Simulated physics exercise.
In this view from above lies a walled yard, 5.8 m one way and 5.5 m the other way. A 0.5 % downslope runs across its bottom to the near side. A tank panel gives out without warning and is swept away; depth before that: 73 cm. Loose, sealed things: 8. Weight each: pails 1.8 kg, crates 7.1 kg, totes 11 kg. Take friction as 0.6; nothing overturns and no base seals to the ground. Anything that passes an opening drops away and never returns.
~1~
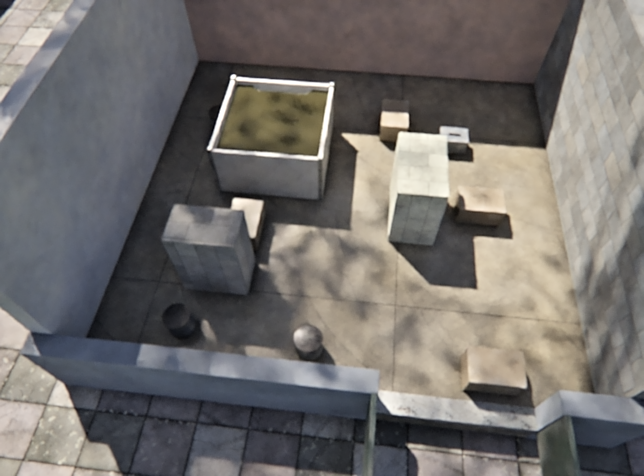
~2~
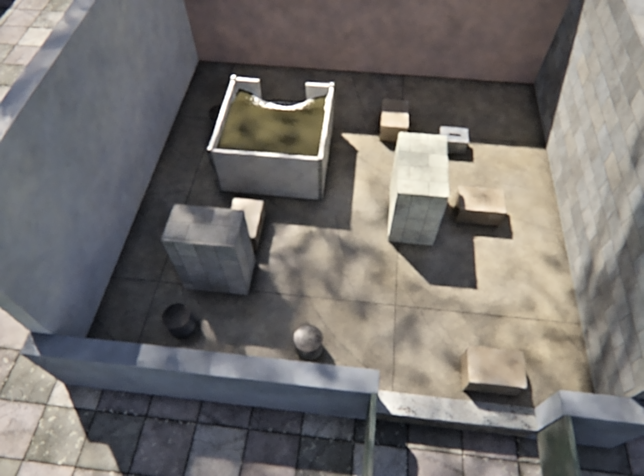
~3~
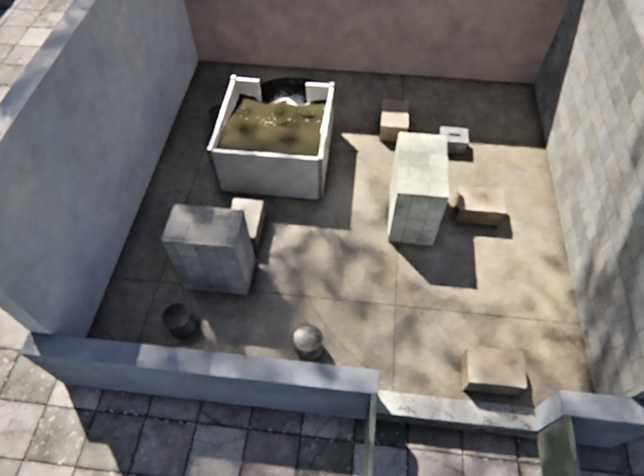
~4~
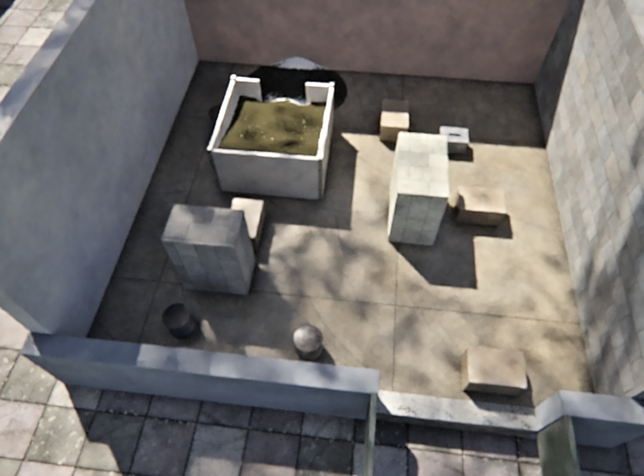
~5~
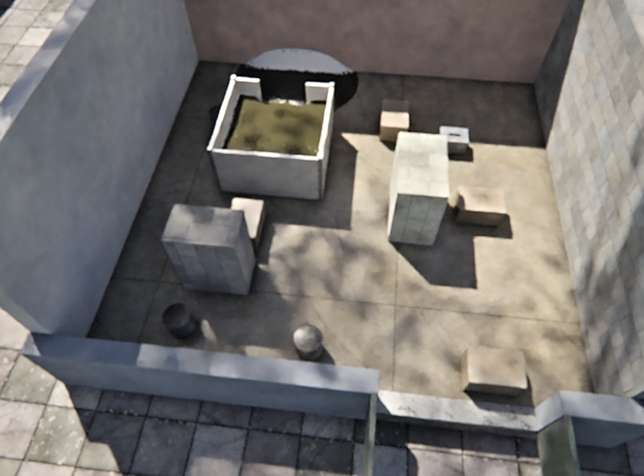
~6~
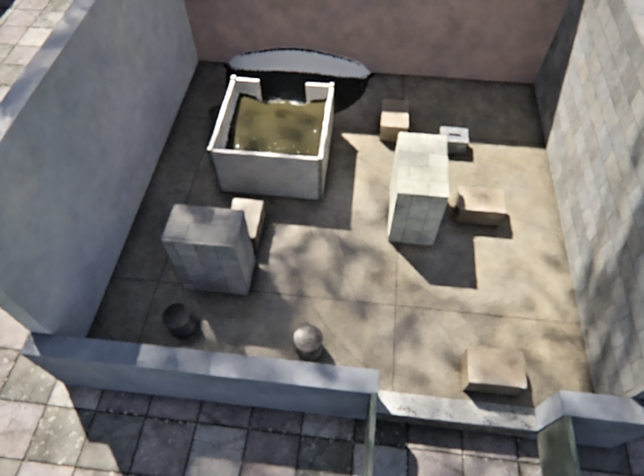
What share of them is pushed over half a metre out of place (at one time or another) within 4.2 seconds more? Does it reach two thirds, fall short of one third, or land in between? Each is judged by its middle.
It falls short of one third.
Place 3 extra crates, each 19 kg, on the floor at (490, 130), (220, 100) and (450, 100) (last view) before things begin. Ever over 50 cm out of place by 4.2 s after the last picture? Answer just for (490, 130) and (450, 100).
First exceeds it, then exceeds it.
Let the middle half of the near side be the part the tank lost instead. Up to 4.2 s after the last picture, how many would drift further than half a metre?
5.
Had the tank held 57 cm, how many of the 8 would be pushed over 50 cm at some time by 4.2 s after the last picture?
Count: 1.
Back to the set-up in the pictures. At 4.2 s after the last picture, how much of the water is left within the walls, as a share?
Close to 100 in a hundred parts remain.
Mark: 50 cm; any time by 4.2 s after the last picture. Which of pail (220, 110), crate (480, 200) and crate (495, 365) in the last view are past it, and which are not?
Taking them in turn, the answers are greater, smaller and smaller.
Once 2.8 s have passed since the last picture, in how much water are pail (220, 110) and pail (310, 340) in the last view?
Depth approx. 5 cm / 0 cm.
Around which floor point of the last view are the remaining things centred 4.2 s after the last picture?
Somewhere near (347, 256).
Then, 0.4 s after the last picture 0 of 8 are over 50 cm from their spots; 0 afloat.
Then, 1.5 s after the last picture 0 of 8 are over 50 cm from their spots; 0 afloat.
Then, 2.8 s after the last picture 1 of 8 are over 50 cm from their spots; 1 afloat.
Then, 4.2 s after the last picture 2 of 8 are over 50 cm from their spots, and 2 have been at some point; 1 afloat.
